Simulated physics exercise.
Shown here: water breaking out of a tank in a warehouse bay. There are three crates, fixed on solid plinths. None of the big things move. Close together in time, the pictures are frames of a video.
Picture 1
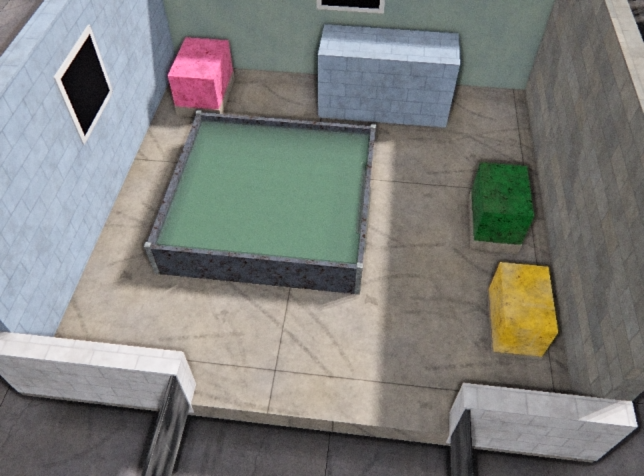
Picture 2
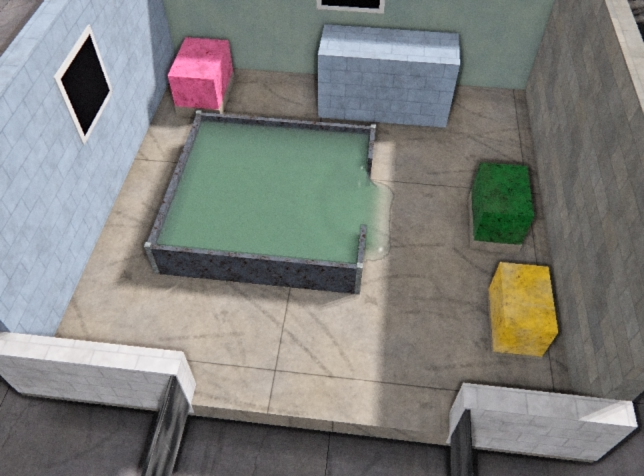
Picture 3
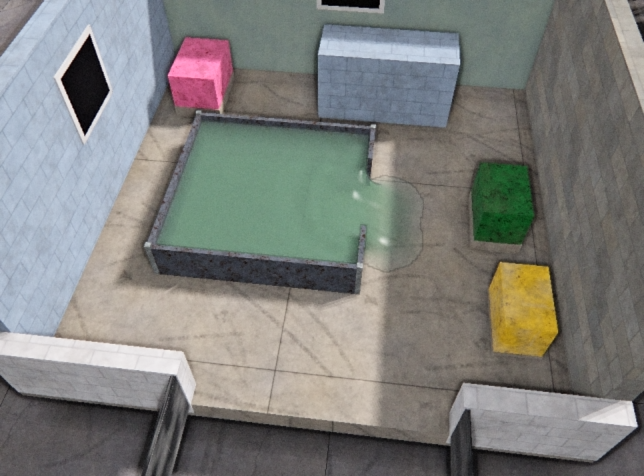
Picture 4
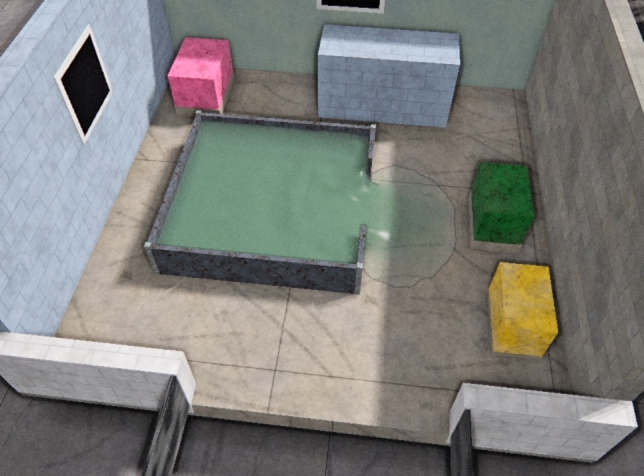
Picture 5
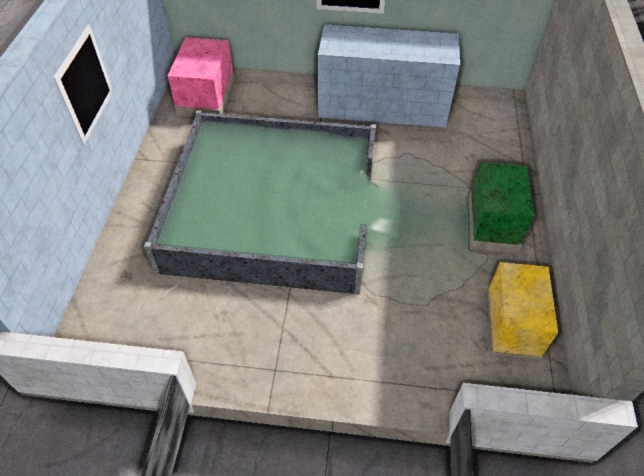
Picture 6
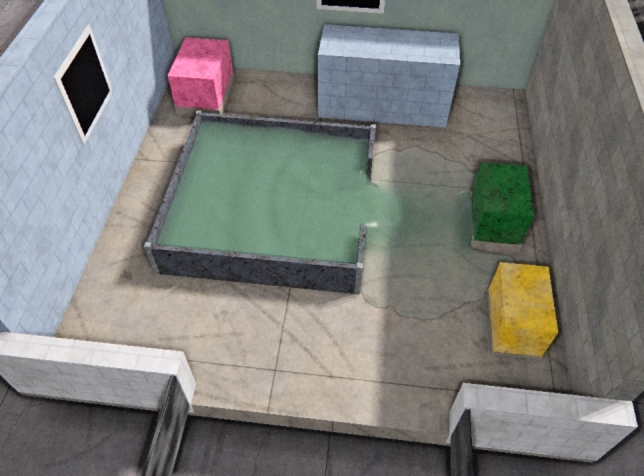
Greenish water sits still in a dark-walled tank on a warehouse bay floor, then pours through a gap in the tank's right side. It spreads across the floor in a widening, rounded sheet, reaching the green crate and then the yellow one, while the pink crate stays dry.
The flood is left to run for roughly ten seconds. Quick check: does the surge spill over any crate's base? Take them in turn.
The green crate ends up with water on it; the yellow crate ends up with water on it; the pink crate ends up clear of the water.
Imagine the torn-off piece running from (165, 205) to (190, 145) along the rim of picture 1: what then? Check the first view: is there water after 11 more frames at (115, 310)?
Status of the point: Soaked.
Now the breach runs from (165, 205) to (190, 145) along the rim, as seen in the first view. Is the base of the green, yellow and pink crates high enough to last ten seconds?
Going through them, the green is never reached, the yellow gets reached and the pink gets reached.
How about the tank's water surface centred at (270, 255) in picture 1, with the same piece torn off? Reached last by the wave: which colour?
That would be the crate marked pink.
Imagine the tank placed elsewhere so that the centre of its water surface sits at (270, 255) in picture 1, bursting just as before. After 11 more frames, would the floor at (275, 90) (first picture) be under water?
That spot: Bare.
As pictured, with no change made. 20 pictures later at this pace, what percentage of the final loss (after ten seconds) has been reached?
I'd estimate close to 15 per cent.
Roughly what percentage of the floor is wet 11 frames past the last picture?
Around 35 percent.
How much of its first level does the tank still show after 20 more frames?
Some 54 per cent.
A moment on, water covers 20 % of the floor; the green crate water round its plinth, the yellow crate water round its plinth, the pink crate not reached.
Next, water covers 35 % of the floor; the green crate water round its plinth, the yellow crate water round its plinth, the pink crate not reached.
Then, water covers 45 % of the floor; the green crate water round its plinth, the yellow crate water round its plinth, the pink crate not reached.
Later, water covers 70 % of the floor; the green crate water round its plinth, the yellow crate water round its plinth, the pink crate water round its plinth.
In the end, water covers 100 % of the floor; the green crate was topped, the yellow crate was topped, the pink crate stayed above the water.
